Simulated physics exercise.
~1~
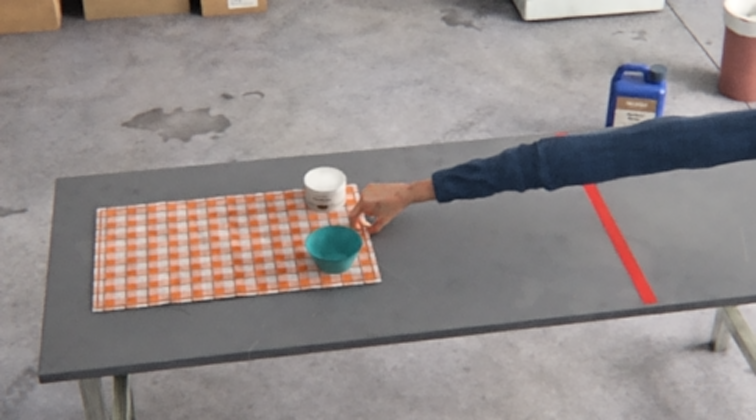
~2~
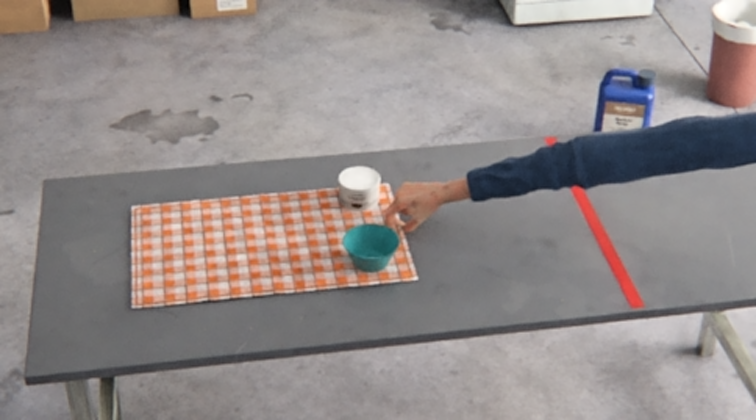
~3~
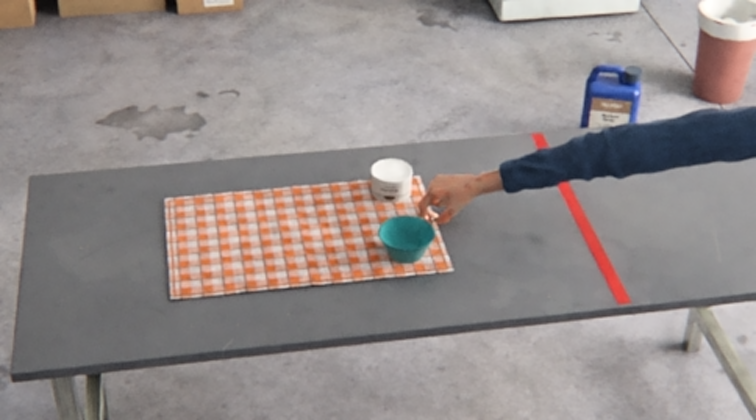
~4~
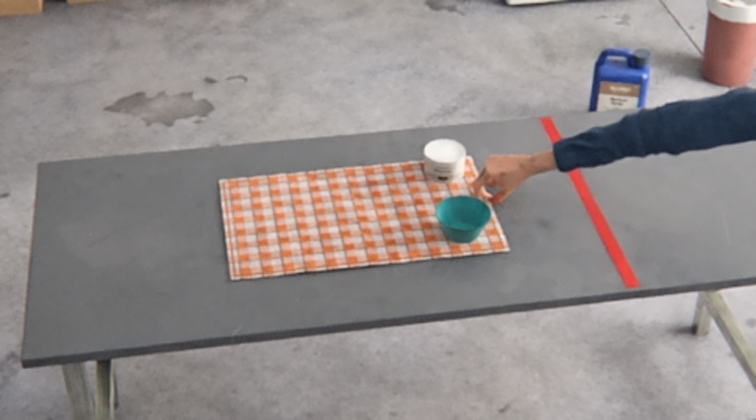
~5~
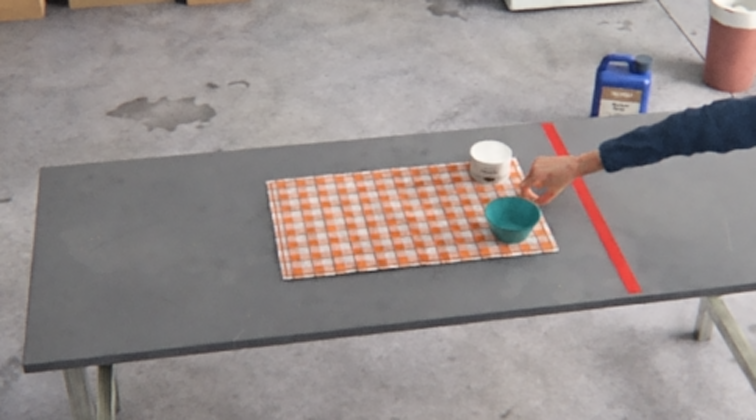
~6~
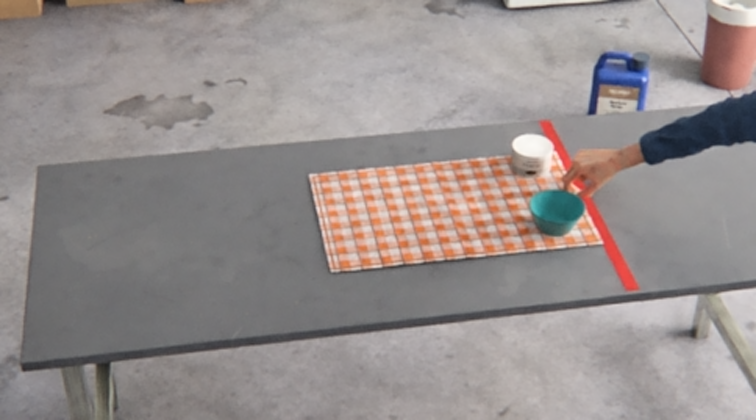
The video shows a hand pulling an orange checked place mat to the right across a grey table, carrying a turquoise bowl and a white tub, until its leading hem reaches a strip of red tape, with both containers still on the cloth.
